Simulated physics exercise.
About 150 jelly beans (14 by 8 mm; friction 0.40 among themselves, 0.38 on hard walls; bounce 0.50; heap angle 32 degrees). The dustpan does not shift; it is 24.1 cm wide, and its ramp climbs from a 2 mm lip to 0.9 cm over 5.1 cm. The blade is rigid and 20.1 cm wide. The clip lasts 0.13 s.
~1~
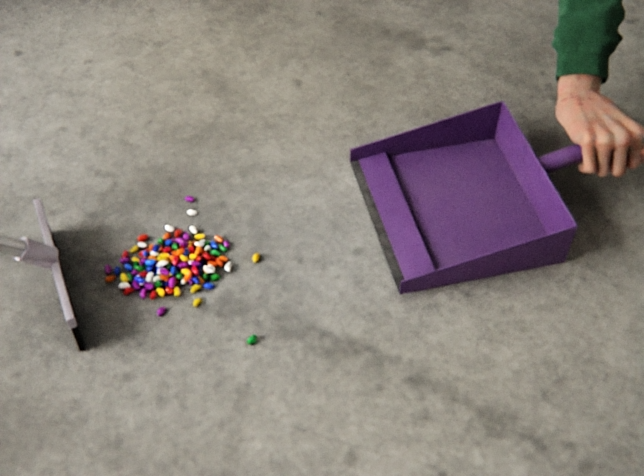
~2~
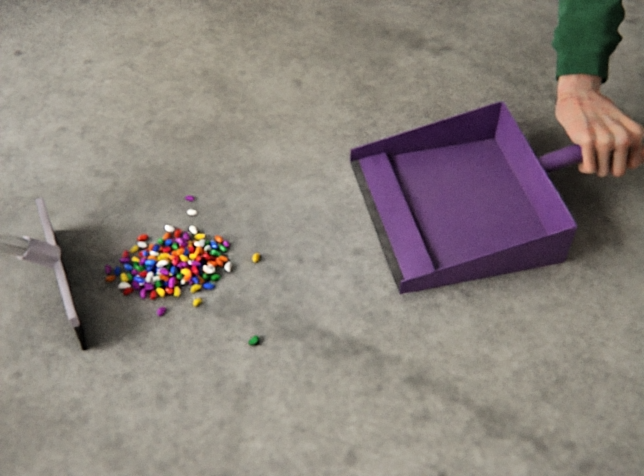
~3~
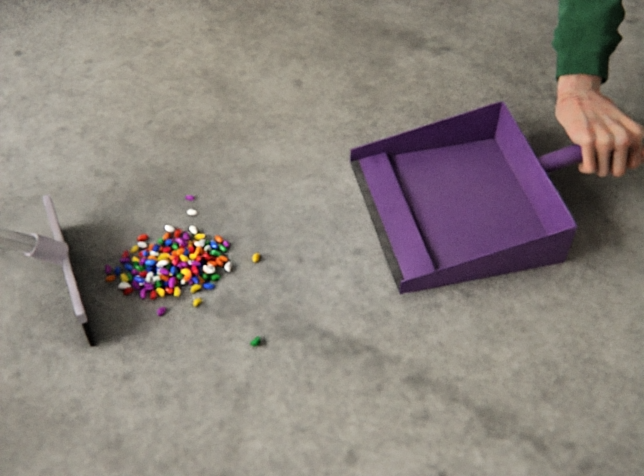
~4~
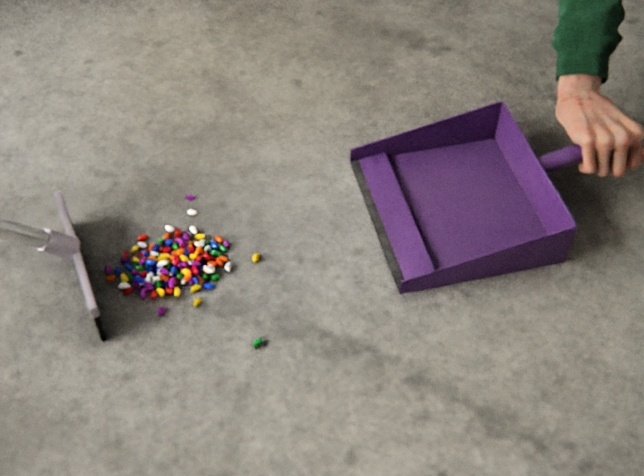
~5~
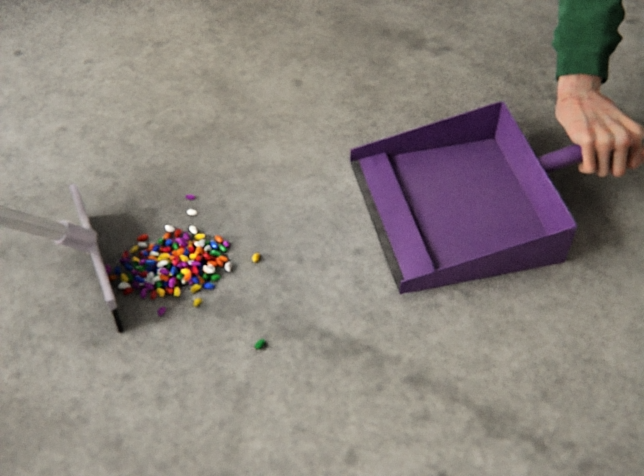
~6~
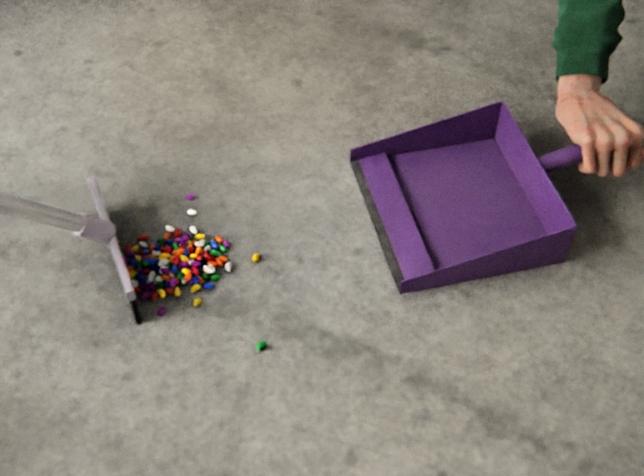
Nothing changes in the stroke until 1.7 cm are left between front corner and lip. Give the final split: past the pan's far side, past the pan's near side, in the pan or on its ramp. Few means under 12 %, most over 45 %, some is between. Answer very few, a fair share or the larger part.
Past the pan's far side: A fair share; past the pan's near side: Very few; in the pan or on its ramp: A fair share.
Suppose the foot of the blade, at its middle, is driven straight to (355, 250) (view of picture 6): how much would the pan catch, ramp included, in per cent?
About 40 per cent.
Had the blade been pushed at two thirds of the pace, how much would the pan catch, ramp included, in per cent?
It would be near 25 per cent.
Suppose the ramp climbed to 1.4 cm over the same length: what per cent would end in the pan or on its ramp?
In that case some 30 per cent.
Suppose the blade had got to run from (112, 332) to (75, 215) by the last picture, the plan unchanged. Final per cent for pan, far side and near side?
Pan 0, far 0, near 15.
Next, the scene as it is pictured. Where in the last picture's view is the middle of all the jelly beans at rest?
At about (362, 187).
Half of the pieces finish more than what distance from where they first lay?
About 30 cm.
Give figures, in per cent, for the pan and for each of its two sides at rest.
Far side 20; near side 5; pan 30.
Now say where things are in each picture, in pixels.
Blade from (72, 323) to (40, 208), moved 0.0 cm, 0 of the pieces shifted so far; middle of the pieces at (174, 259); pan at (465, 207), in the first picture.
Blade from (74, 321) to (42, 207), moved 0.3 cm, 0 of the pieces shifted so far; middle of the pieces at (174, 259), in the second picture.
Blade from (82, 318) to (49, 204), moved 1.2 cm, 1 of the pieces shifted so far; middle of the pieces at (174, 259), in the third picture.
Blade from (94, 312) to (60, 199), moved 2.7 cm, 1 of the pieces shifted so far; middle of the pieces at (174, 259), in the fourth picture.
Blade from (112, 304) to (76, 193), moved 4.8 cm, 1 of the pieces shifted so far; middle of the pieces at (174, 259), in the fifth picture.
Blade from (131, 295) to (93, 186), moved 7.2 cm, 24 of the pieces shifted so far; middle of the pieces at (174, 259); pan at (465, 207), in the sixth picture.
Then, 0.18 s after the last picture, middle of the blade 18 cm from the lip; 0 % over the lip, far side 5 %, near side 0 %.
Then, 0.30 s after the last picture, middle of the blade 7 cm from the lip; 0 % over the lip, far side 15 %, near side 0 %.
Then, 0.55 s after the last picture, middle of the blade 3 cm from the lip; 30 % over the lip, far side 20 %, near side 5 %.
In the end, far side 20 %, near side 5 %, pan 30 %, in front of the lip or behind the blade 45 %.
